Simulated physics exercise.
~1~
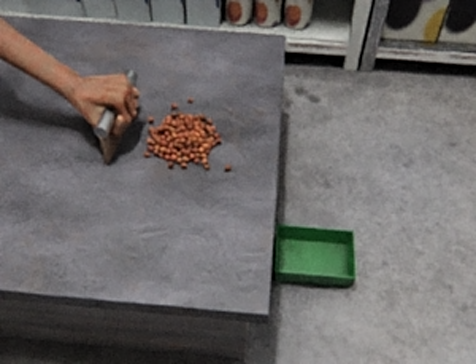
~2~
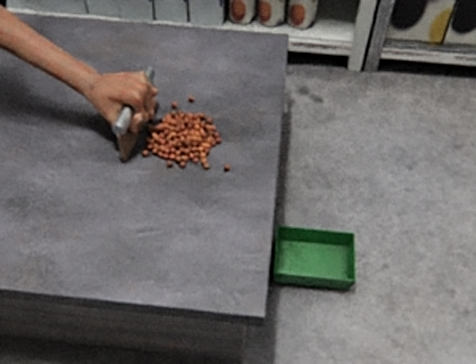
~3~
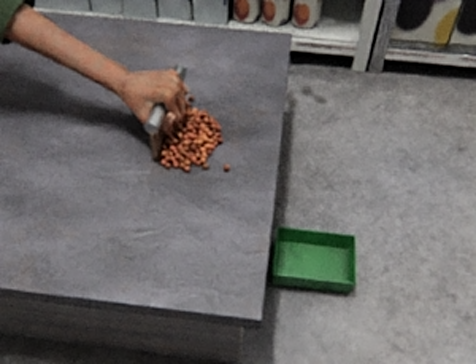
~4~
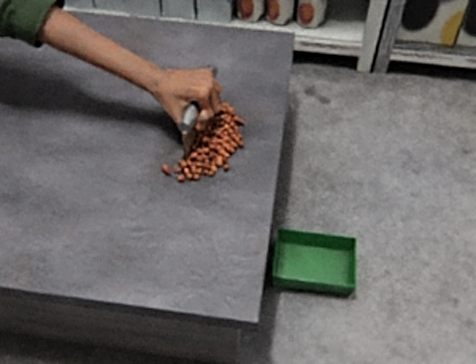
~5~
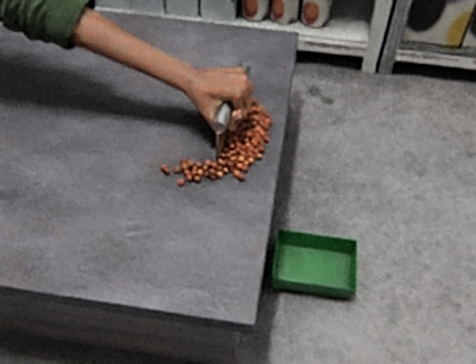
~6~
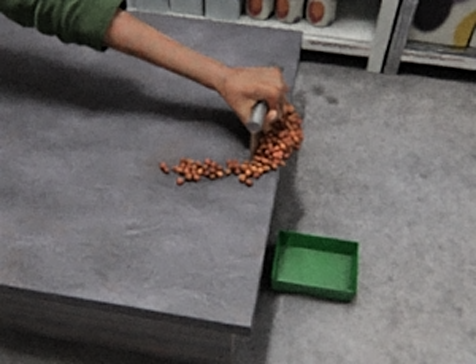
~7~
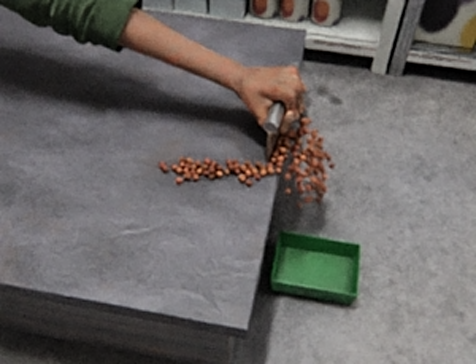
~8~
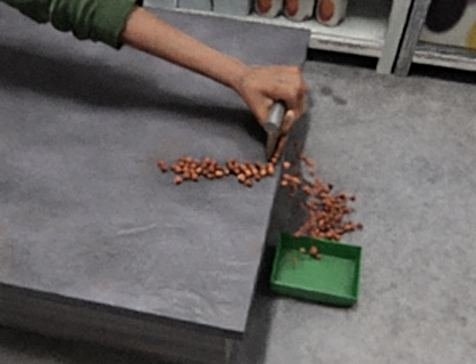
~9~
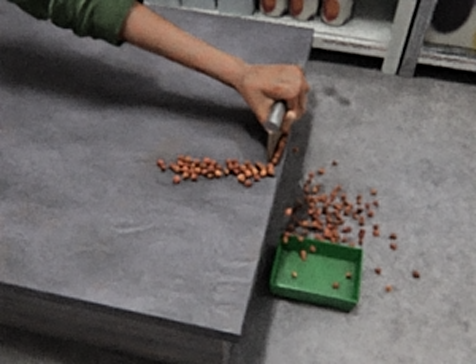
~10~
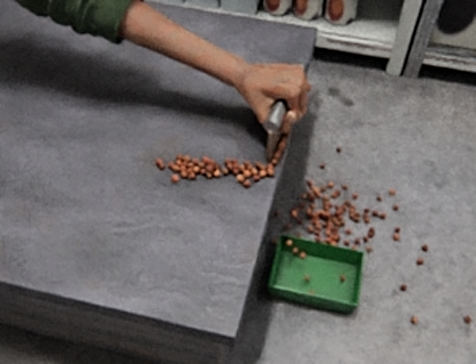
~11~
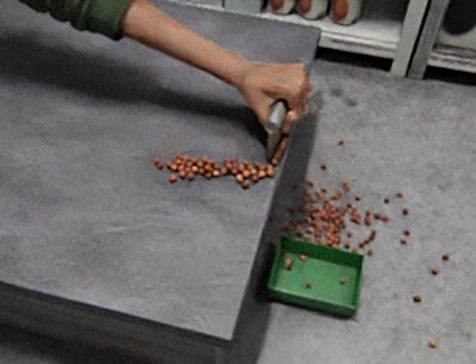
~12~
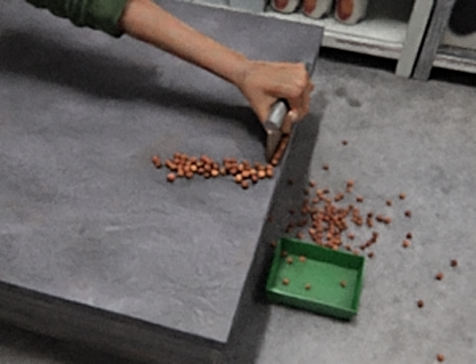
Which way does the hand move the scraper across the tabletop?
The hand moves the scraper to the right, toward the edge of the table.
